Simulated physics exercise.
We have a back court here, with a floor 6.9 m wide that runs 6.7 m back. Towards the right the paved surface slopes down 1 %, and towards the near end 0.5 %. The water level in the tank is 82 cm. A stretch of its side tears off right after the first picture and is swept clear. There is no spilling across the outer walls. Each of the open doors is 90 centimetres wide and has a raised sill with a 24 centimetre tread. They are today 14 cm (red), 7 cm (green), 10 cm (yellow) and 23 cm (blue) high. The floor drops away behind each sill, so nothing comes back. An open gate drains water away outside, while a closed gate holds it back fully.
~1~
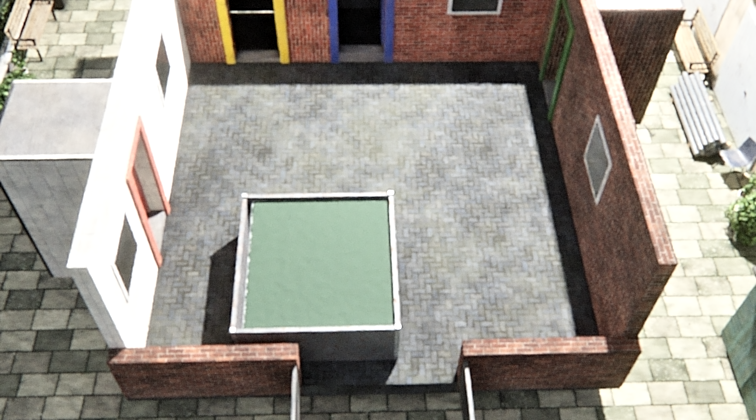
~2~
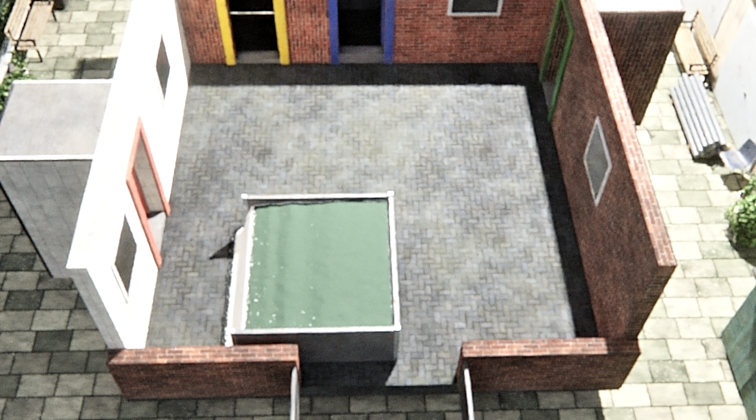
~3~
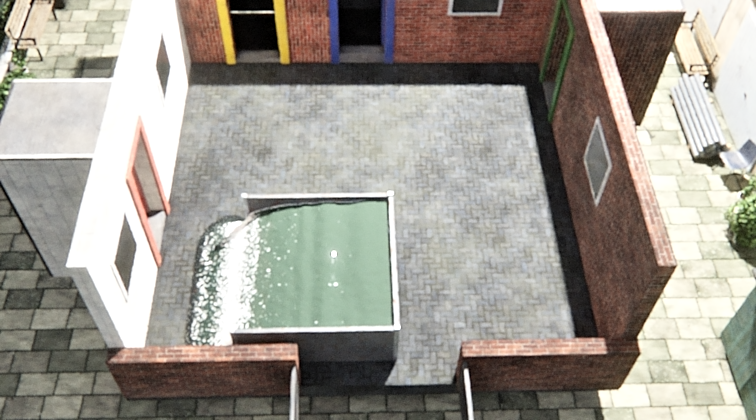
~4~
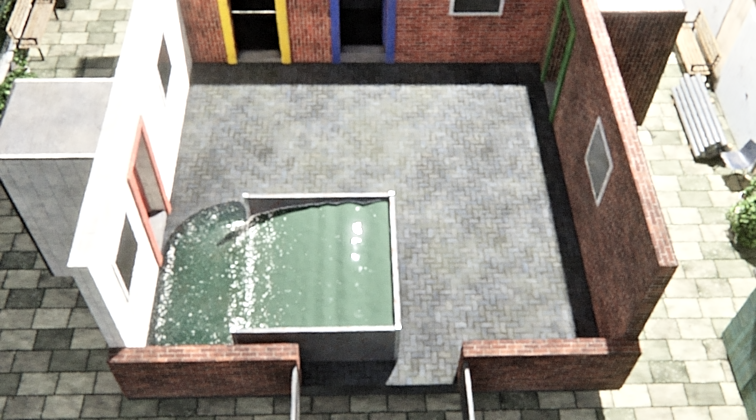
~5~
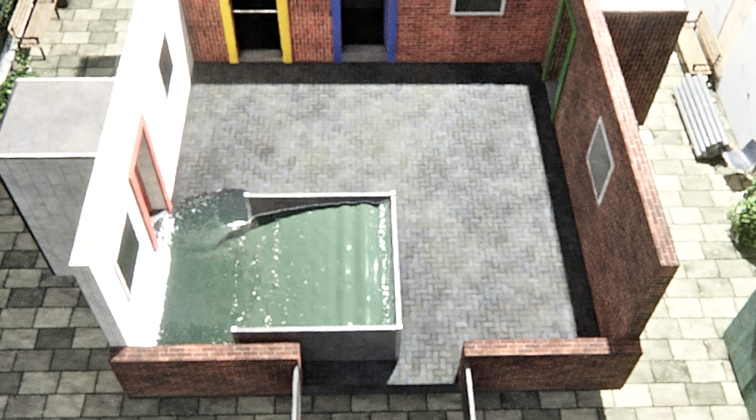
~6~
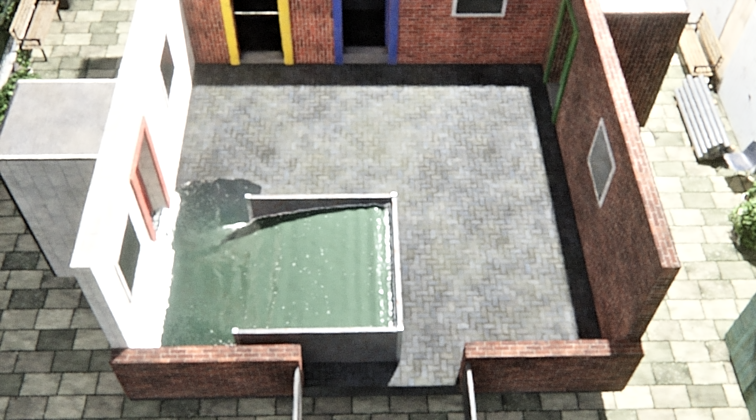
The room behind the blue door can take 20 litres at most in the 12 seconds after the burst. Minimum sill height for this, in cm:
8 cm, roughly.
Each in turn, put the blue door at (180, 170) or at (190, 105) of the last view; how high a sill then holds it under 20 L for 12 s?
Minimums: Roughly 12.5 cm and 9.0 cm.
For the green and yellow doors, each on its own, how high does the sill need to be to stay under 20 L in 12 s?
About 14.0 cm at green and 23 cm at yellow.
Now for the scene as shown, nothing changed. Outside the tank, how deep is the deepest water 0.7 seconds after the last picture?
I'd put it near 68 cm.
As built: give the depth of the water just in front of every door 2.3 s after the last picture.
Depths in cm - red: 28, green: 0, yellow: 25, blue: 0.
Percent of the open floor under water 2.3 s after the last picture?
About 40 per cent.
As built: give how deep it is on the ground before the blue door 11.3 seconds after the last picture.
Lab note: Depth approx. 5.0 cm.
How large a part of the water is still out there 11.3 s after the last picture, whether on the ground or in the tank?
About 72 per cent.
Then, 0.7 s after the last picture water covers 15 % of the floor, deepest (68 cm) near (144, 373); it has not reached the blue door.
Then, 2.3 s after the last picture water covers 40 % of the floor, deepest (34 cm) near (195, 70); it has not reached the blue door.
Then, 11.3 s after the last picture water covers 90 % of the floor, deepest (16 cm) near (169, 373); 5 cm at the blue door, 0 litres in over its 23 cm sill.
At the blue door as built, the water peaked near 15 cm, 3.1 s after the last picture.
With a sill of 7 cm, 30 litres would have come in within the 12 s; with 9.5 cm, 12 litres. So under 20 litres takes about 8 cm.
